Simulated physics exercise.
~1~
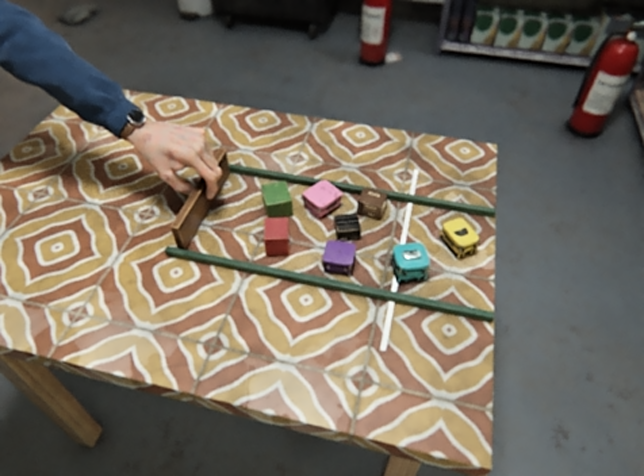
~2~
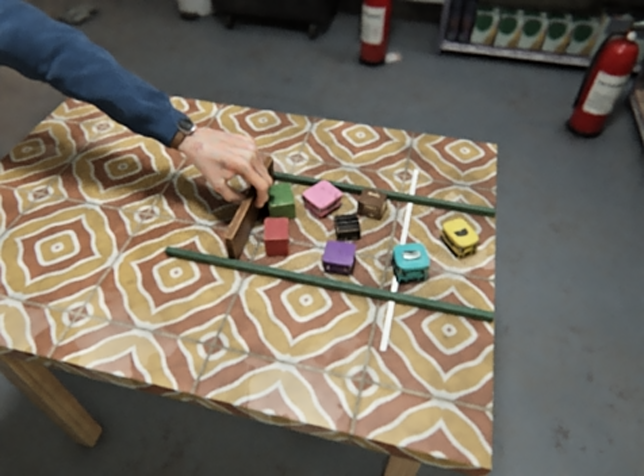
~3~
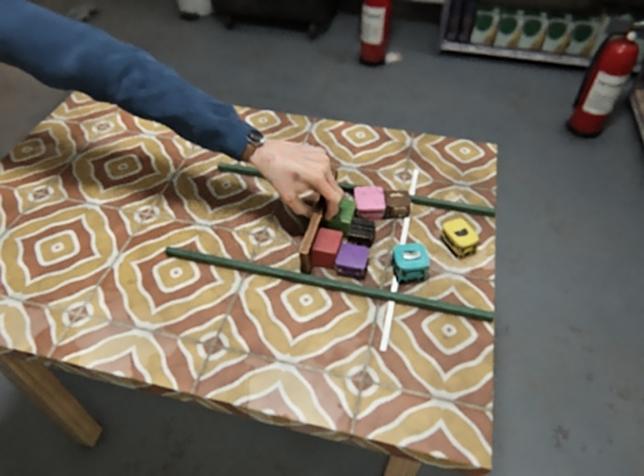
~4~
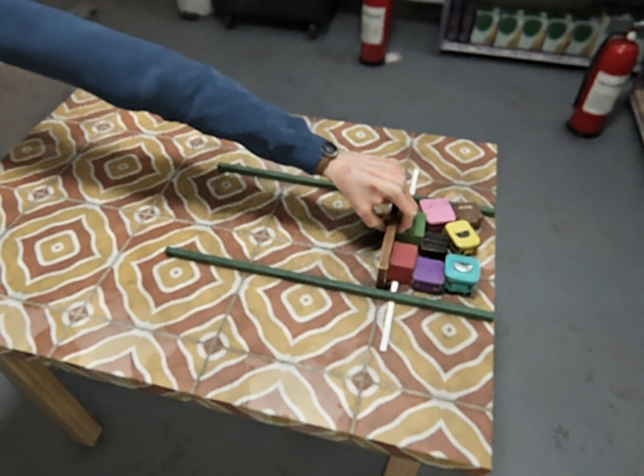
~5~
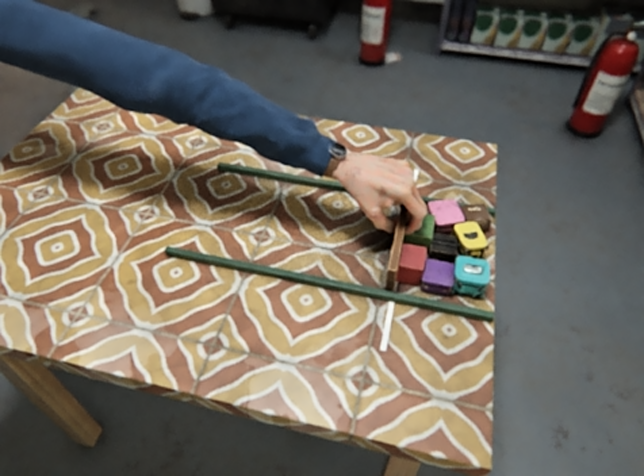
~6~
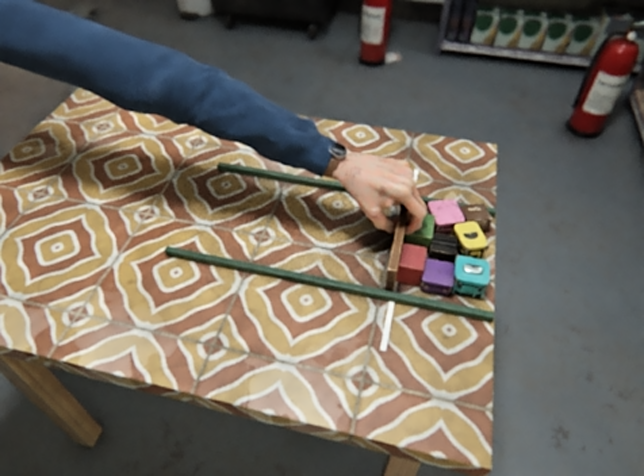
On a patterned tabletop, a hand sliding an upright board right, pushing colourful blocks and cases past white tape, all staying on.
